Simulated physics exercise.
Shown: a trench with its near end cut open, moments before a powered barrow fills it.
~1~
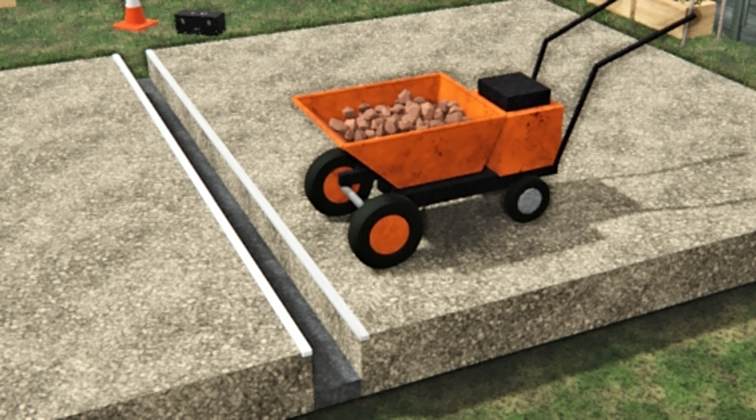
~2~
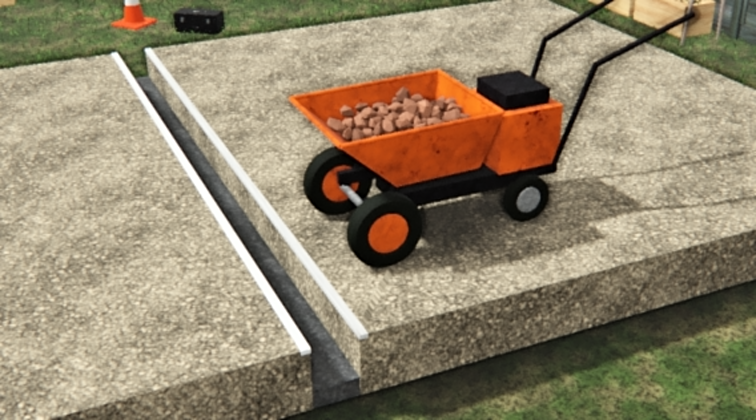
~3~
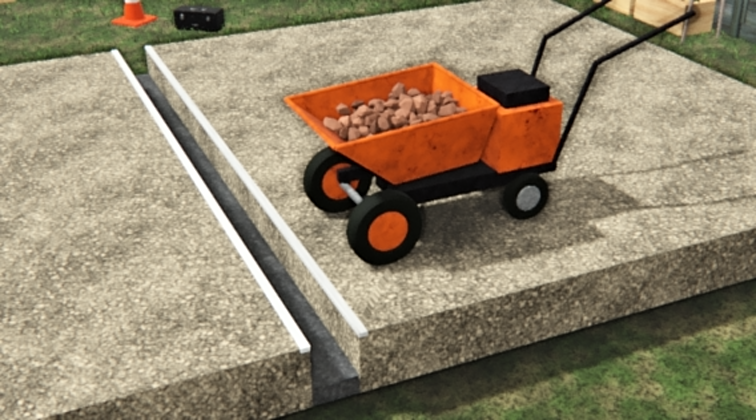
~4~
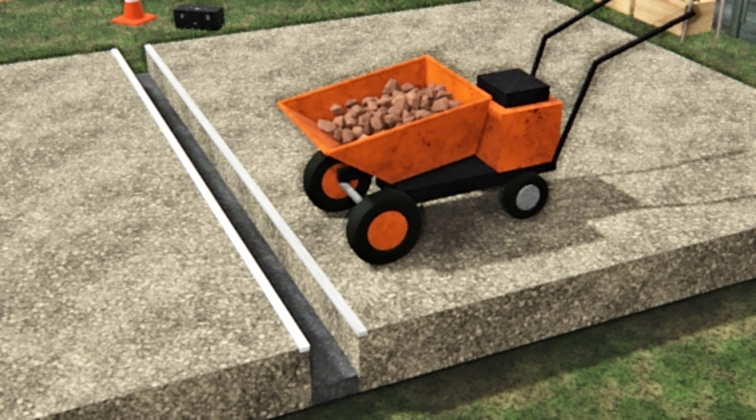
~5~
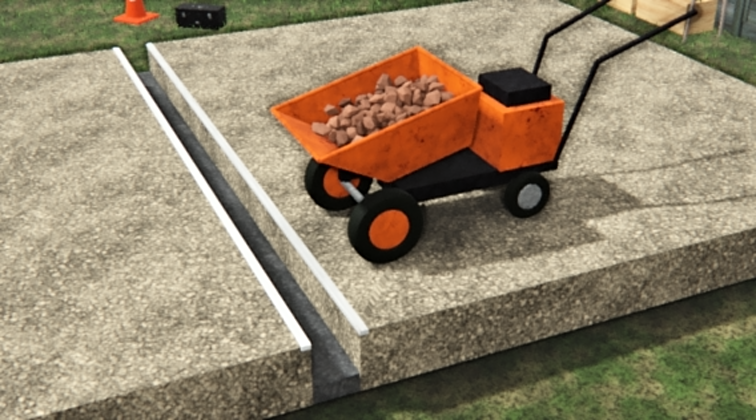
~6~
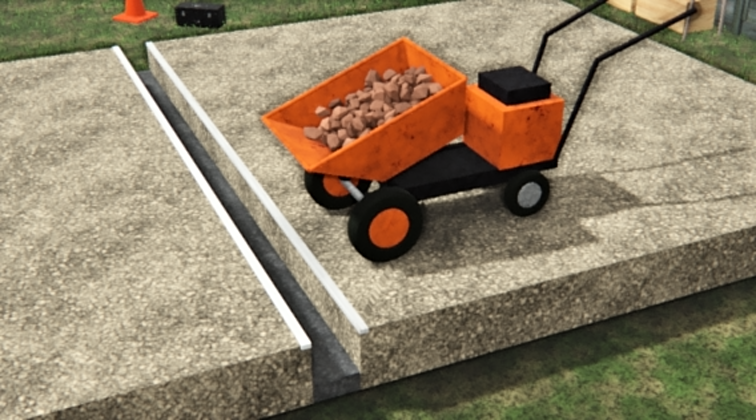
At the start, an orange barrow loaded with reddish rubble stands on a gravelly slab, its skip level and facing a narrow, white-edged trench on the left. The skip then tilts gradually, its front lip lowering toward the left and its back rising, until it is clearly tipped with the rubble still inside.
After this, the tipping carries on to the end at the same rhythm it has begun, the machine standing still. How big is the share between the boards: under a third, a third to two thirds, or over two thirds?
Going by that, the trench doesn't reach a third of the load.
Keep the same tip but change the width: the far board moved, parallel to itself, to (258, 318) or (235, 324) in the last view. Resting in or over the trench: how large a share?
About 70 and 100 per cent.
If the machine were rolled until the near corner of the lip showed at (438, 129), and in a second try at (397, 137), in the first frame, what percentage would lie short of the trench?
That would be roughly 30 in a hundred and then roughly 10 in a hundred.
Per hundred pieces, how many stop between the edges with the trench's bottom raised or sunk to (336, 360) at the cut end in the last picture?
It comes out near 10 percent.
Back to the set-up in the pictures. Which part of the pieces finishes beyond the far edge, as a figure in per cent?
Close to 65 in a hundred.
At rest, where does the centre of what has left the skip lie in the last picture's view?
Roughly pixel (213, 256).
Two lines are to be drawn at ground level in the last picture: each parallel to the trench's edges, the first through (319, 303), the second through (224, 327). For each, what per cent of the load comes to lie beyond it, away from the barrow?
70 and 20 in a hundred.
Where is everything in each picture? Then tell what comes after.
Lip of the skip (344, 147), level; top of the load (410, 121), lumps of rubble; first edge of the trench (341, 304); far edge (286, 318), the trench under half as wide as the skip, and about as deep as wide, in the first frame.
Lip of the skip (341, 147), tipped barely; top of the load (407, 119), in the second frame.
Lip of the skip (336, 148), tipped barely; top of the load (419, 103), in the third frame.
Lip of the skip (328, 153), tipped a little; top of the load (412, 99), in the fourth frame.
Lip of the skip (320, 160), tipped a little; top of the load (418, 97), in the fifth frame.
Lip of the skip (310, 170), tipped clearly; top of the load (406, 92); first edge of the trench (340, 297); far edge (285, 311), in the sixth frame.
Just after the last frame, skip tipped steeply; every one in the skip.
A moment on, skip tipped right over; roughly two thirds in the skip; just a few in or heaped over the trench; roughly a quarter beyond it; just a few falling.
Further on, skip tipped right over; roughly a quarter in the skip; about a tenth in or heaped over the trench; roughly two thirds beyond it.
When it is over, skip tipped right over; roughly a quarter in the skip; about a tenth in or heaped over the trench; roughly two thirds beyond it.
